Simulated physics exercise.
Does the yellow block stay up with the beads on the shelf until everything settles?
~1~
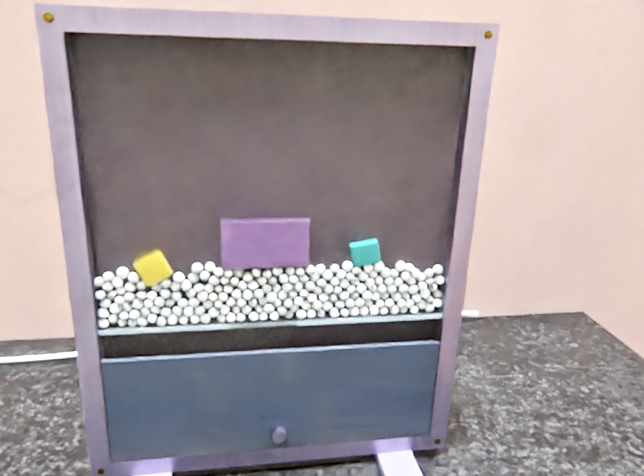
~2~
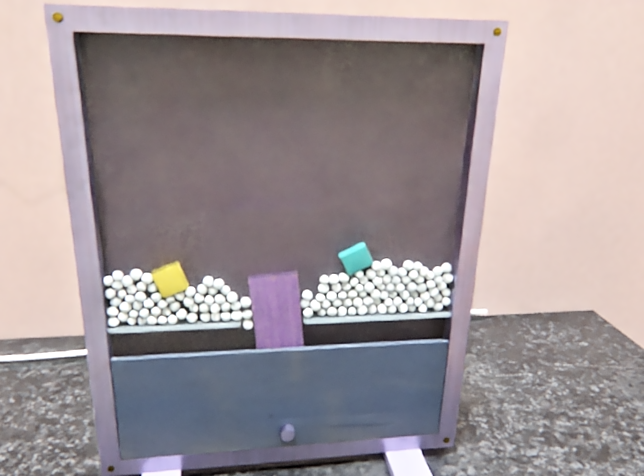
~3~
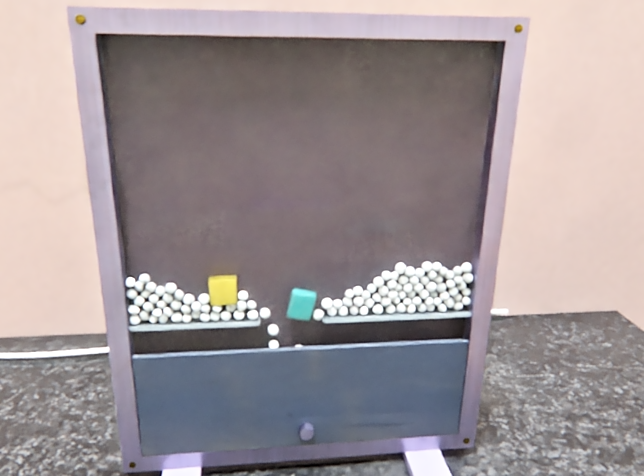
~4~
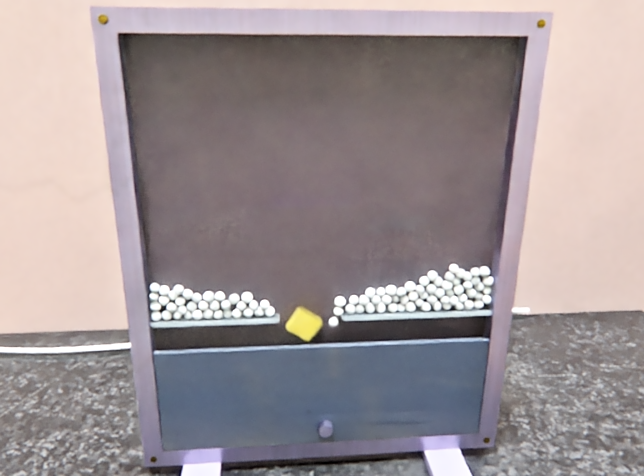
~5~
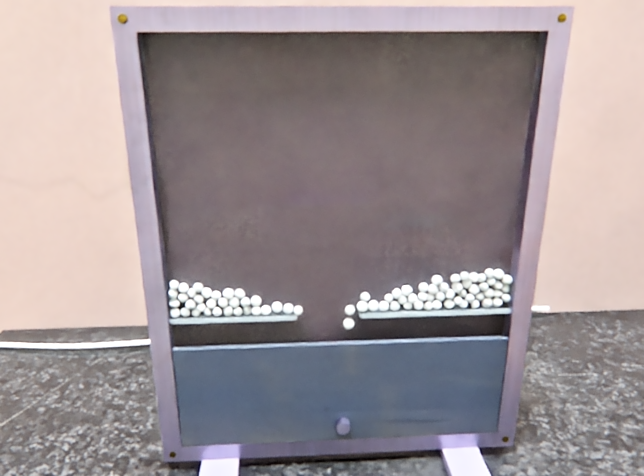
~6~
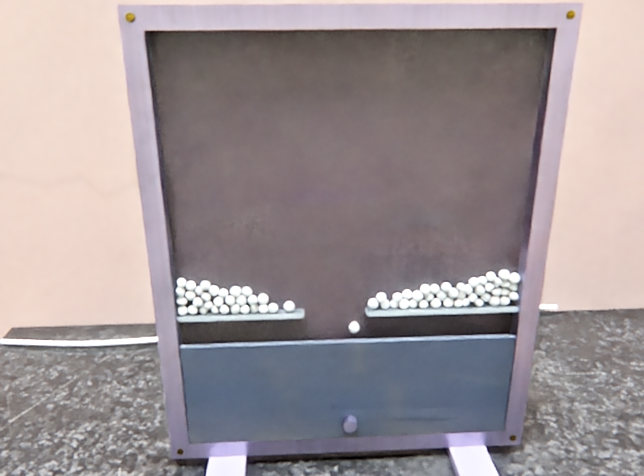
No, the yellow block slides to the central gap and falls through, leaving only white beads on either side.
